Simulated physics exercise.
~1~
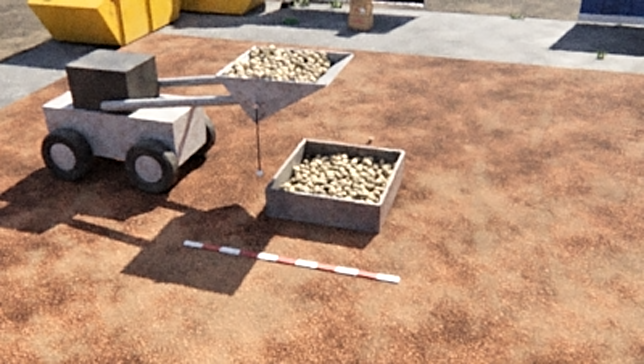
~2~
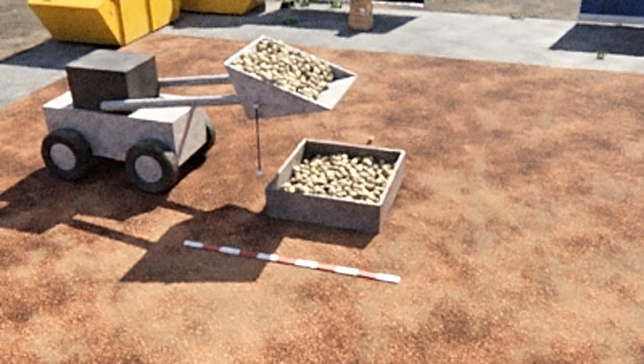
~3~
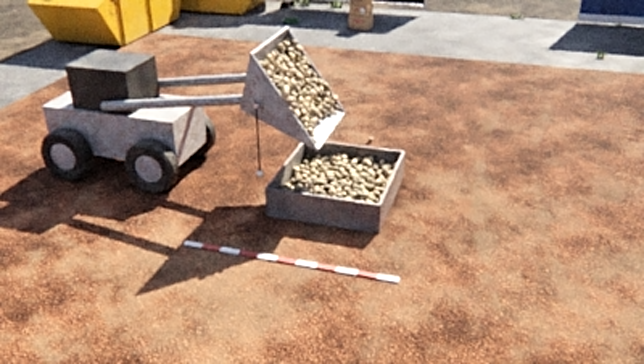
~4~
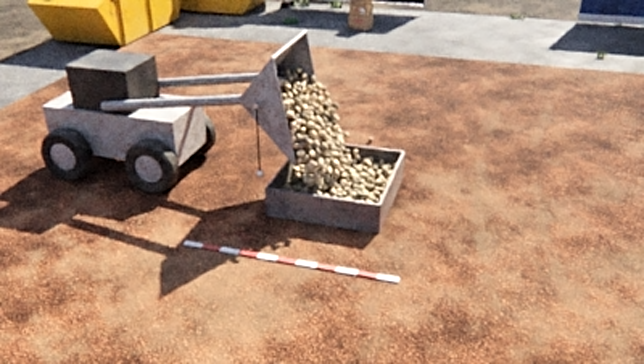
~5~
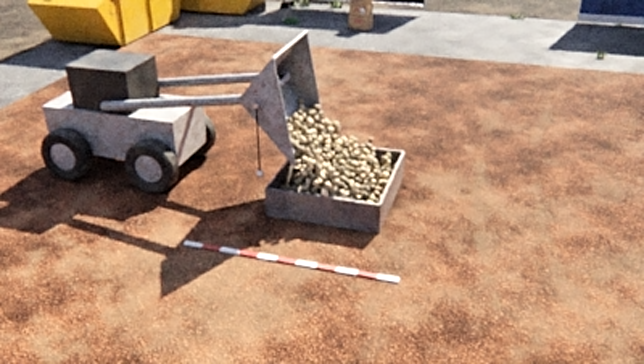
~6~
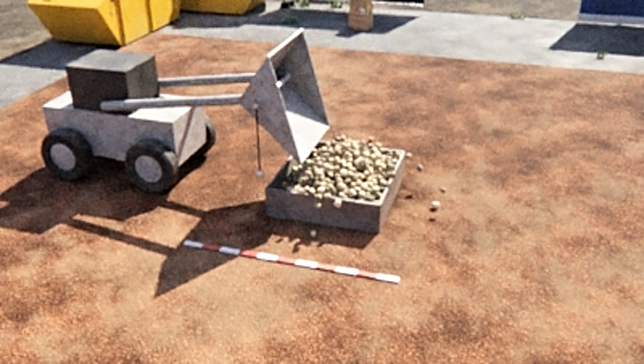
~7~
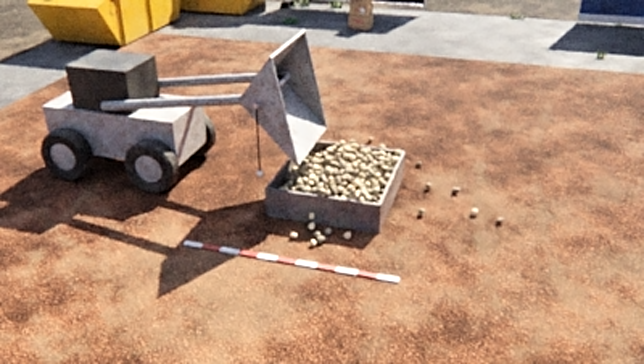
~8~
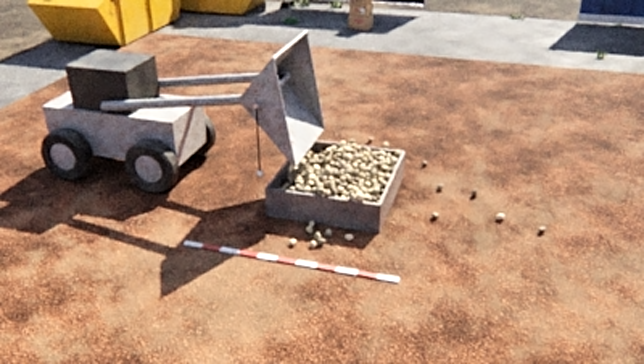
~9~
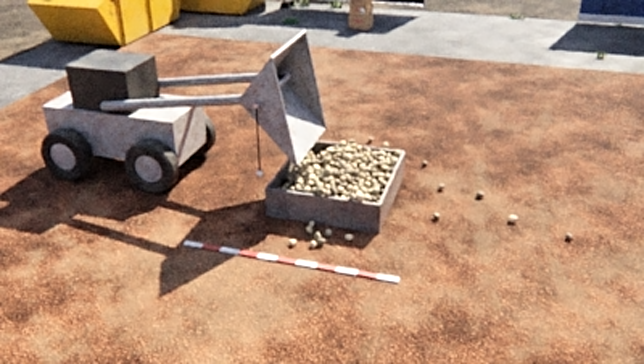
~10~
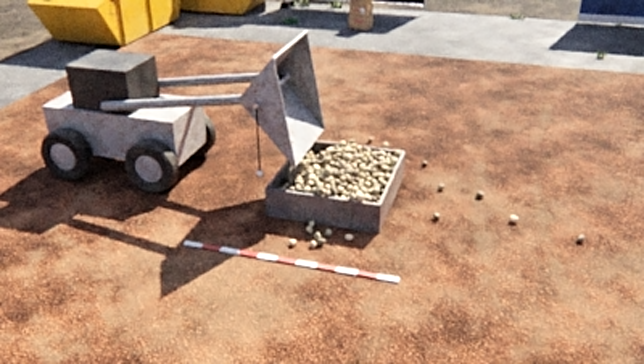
A loader's bucket tips its stones into the partly filled bin, and a few roll away.
